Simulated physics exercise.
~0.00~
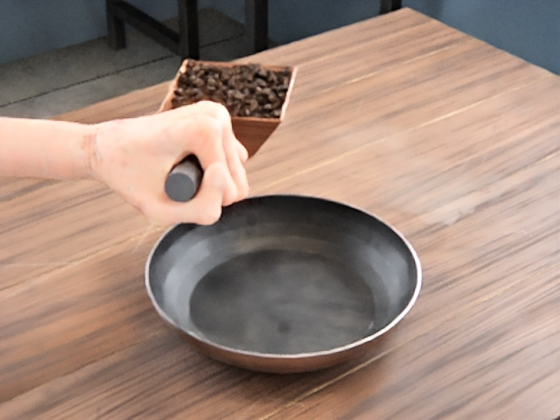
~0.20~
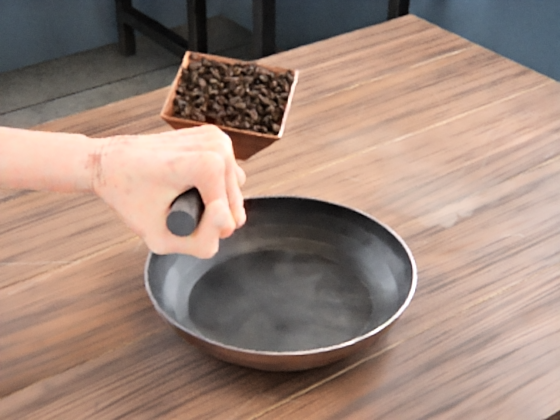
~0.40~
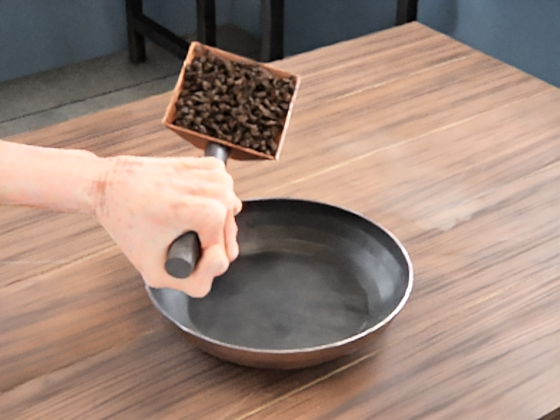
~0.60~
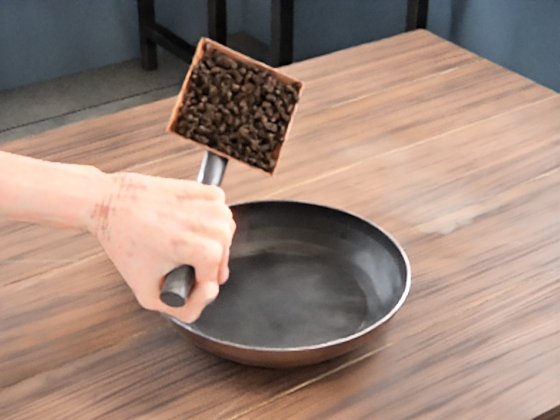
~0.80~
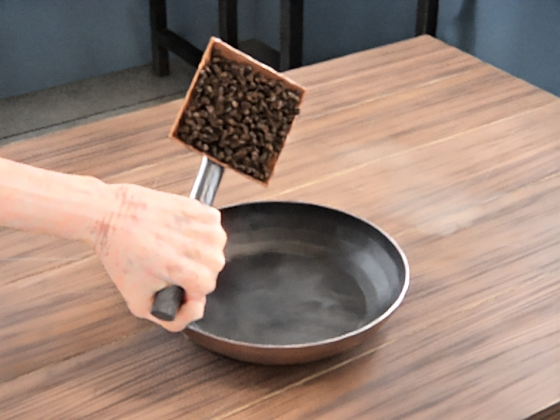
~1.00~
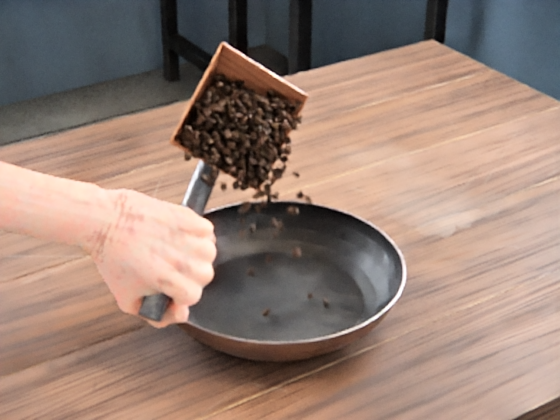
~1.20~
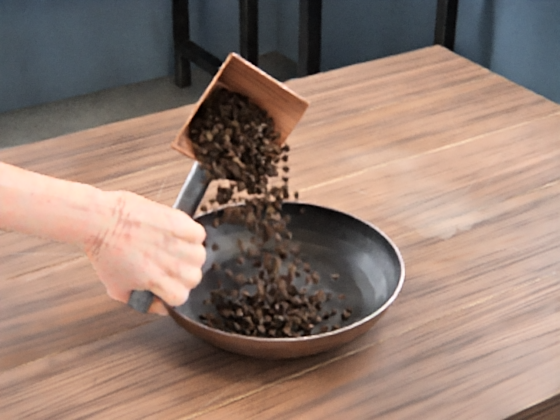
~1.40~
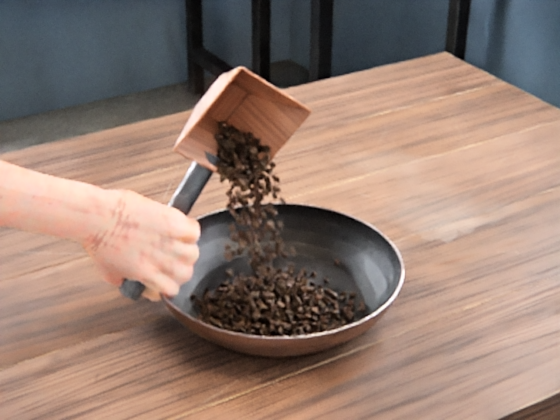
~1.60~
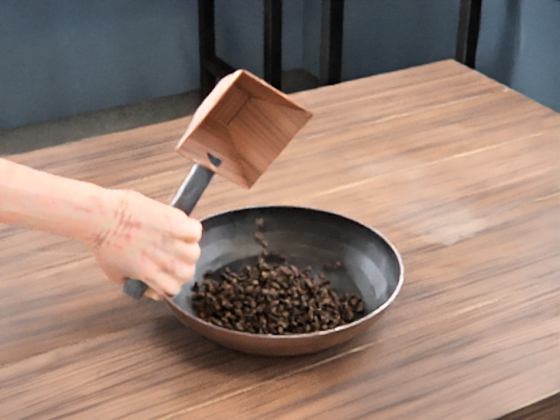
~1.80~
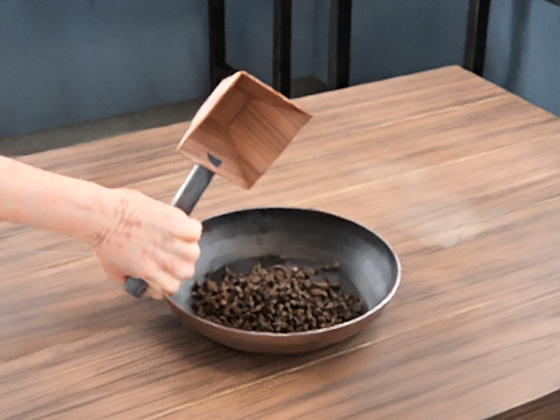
On a wooden table, a hand tips a scoop, pouring all its dark crumbs into a pan.
